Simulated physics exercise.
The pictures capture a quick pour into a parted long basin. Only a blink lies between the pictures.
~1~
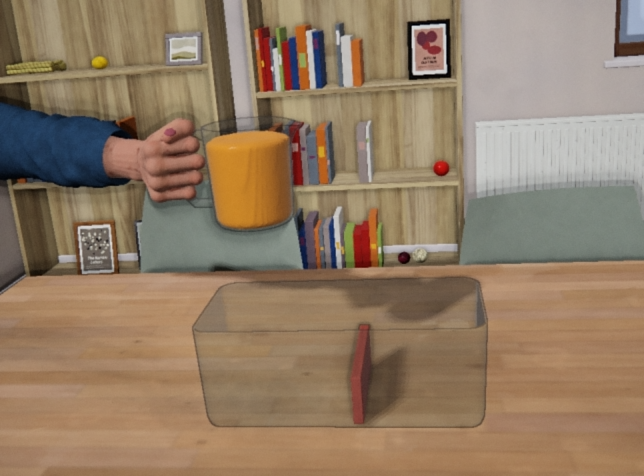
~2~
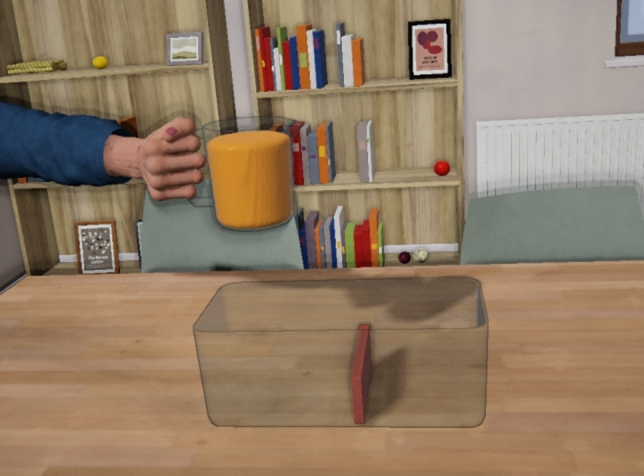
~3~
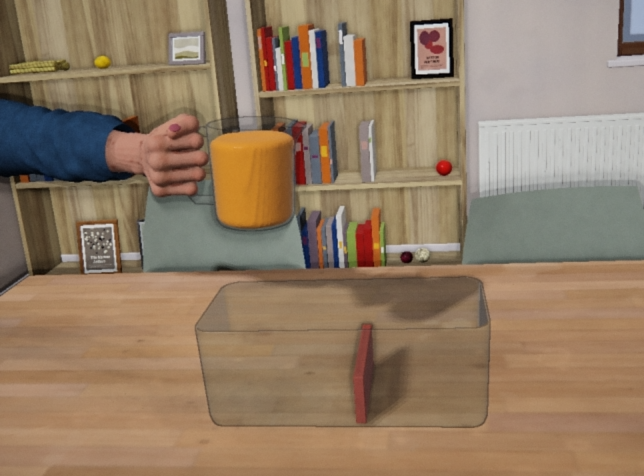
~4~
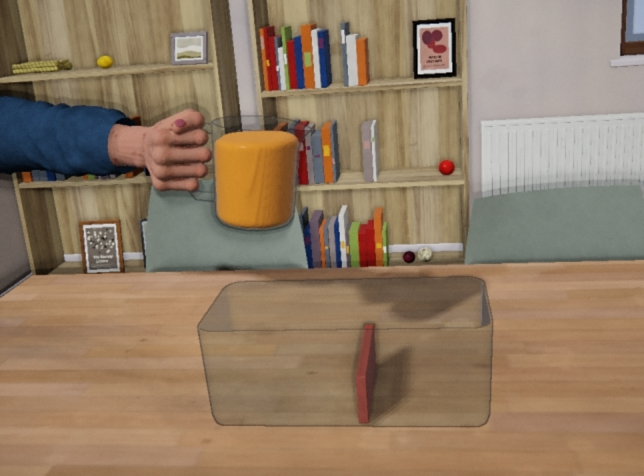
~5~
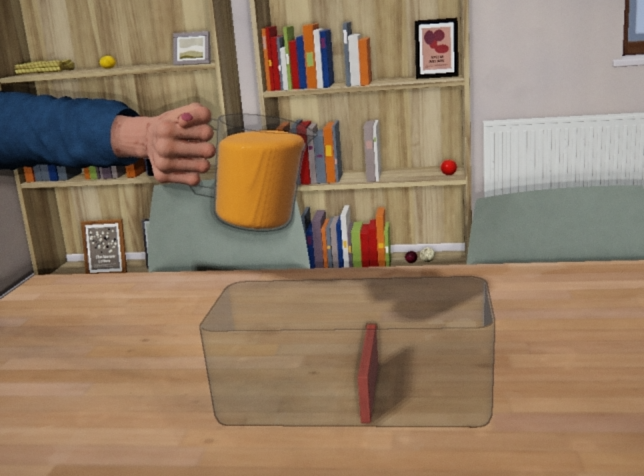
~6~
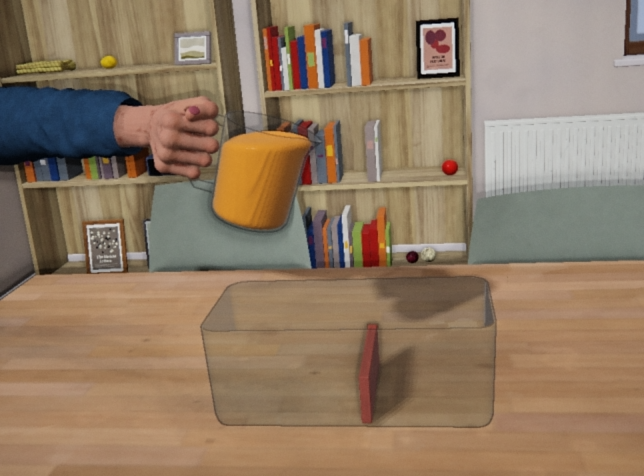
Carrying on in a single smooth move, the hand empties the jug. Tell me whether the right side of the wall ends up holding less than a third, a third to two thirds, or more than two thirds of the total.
Honestly, the portion right of the wall rises beyond two thirds.
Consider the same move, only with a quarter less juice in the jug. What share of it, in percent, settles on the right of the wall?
Roughly 65 in a hundred.
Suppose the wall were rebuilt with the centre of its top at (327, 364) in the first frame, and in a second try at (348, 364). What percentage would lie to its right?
Result: 95 % first, 90 % second.
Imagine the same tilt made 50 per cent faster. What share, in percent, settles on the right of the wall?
Share on the right: Some 65 percent.
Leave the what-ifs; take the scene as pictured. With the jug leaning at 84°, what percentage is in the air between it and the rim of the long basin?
Roughly 25 per cent.
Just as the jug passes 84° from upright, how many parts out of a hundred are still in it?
70 %.
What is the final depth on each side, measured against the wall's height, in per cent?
About 10 left, about 40 right.
A moment on, the jug is tipped on its side and 68 per cent is still to pour, 0 is left of the wall and 7 right of it.
Next, the jug is tipped right over and 13 per cent is still to pour, 5 is left of the wall and 61 right of it.
Then the jug is tipped right over and 0 per cent is still to pour, 22 is left of the wall and 76 right of it.
Later the jug is tipped right over and 0 per cent is still to pour, 23 is left of the wall and 76 right of it.
In the end 23 per cent lies left of the wall, 76 right of it and 1 outside.
